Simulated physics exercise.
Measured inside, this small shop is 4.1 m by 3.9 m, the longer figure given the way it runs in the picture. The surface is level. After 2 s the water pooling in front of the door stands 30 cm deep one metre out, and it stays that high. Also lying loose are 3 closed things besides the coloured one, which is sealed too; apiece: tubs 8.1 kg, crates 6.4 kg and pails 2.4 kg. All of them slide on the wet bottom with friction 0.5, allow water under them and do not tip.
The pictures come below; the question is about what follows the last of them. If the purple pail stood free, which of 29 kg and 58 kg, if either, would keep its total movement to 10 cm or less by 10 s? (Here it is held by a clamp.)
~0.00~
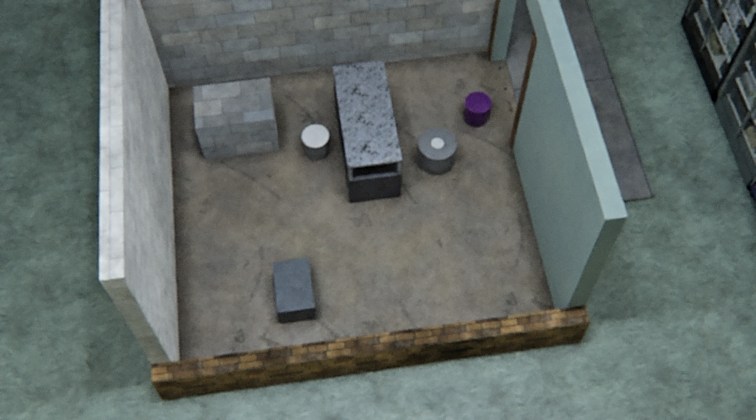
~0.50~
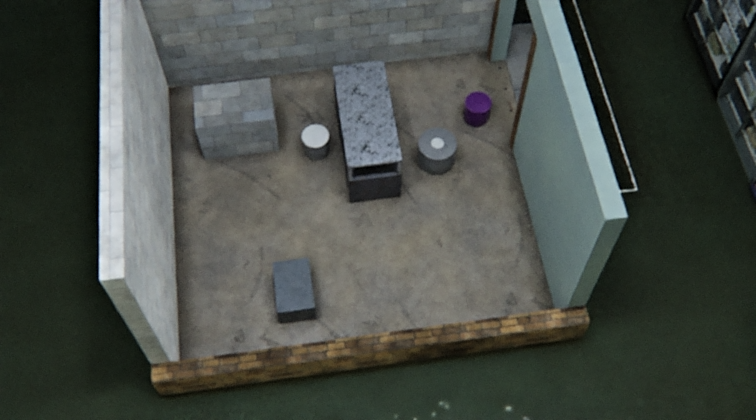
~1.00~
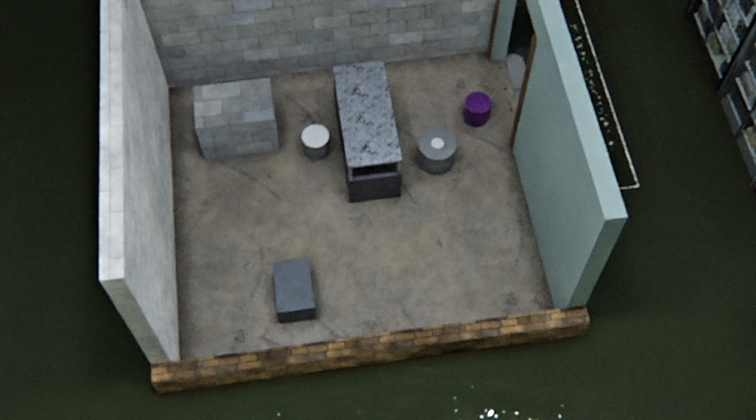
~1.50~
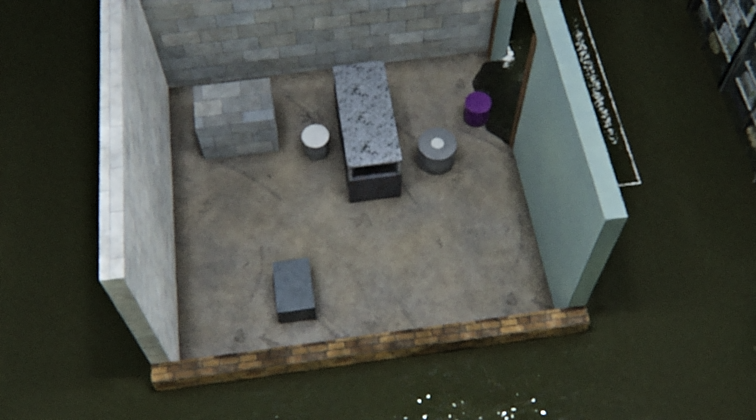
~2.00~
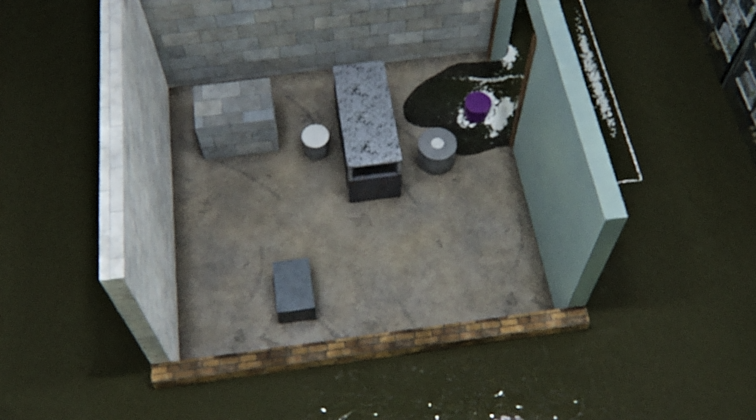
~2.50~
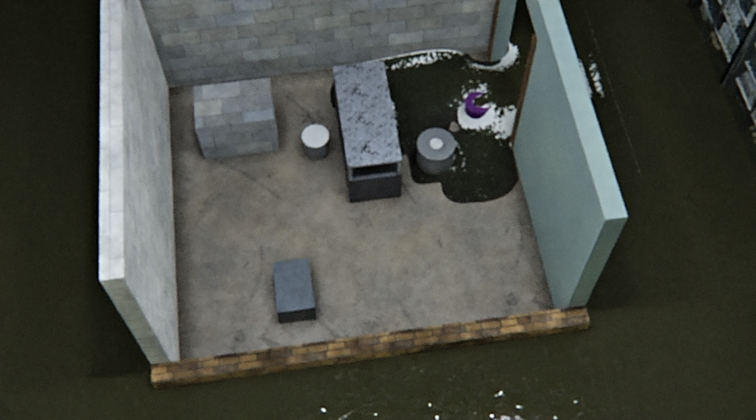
Only 58 kg would.
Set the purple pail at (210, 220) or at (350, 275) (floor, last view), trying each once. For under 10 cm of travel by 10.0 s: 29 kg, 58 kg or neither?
Trial 1 - the lower mass works; trial 2 - the lower mass works.
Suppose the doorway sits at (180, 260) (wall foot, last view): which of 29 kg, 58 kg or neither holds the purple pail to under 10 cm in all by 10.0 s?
Moved there, the light choice works.
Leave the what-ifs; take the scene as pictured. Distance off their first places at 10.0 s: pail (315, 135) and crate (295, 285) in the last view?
In turn: 100 cm, 150 cm.
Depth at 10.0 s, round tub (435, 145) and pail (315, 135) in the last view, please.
Roughly 17 and 19 cm.
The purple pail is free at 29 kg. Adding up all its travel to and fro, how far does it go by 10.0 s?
About 50 cm altogether.
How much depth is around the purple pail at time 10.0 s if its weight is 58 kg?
About 16 cm.
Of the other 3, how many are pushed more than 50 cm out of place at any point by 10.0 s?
Count: 3.
After 3.5 s the purple pail would be 52 cm from its start with 29 kg and 0 cm from its start with 58 kg; 12 cm of water round it then.
After 4.5 s the purple pail would be 52 cm from its start with 29 kg and 0 cm from its start with 58 kg; 16 cm of water round it then.
After 7.0 s the purple pail would be 52 cm from its start with 29 kg and 0 cm from its start with 58 kg; 16 cm of water round it then.
After 10.0 s the purple pail would be 54 cm from its start with 29 kg and 0 cm from its start with 58 kg; 16 cm of water round it then.
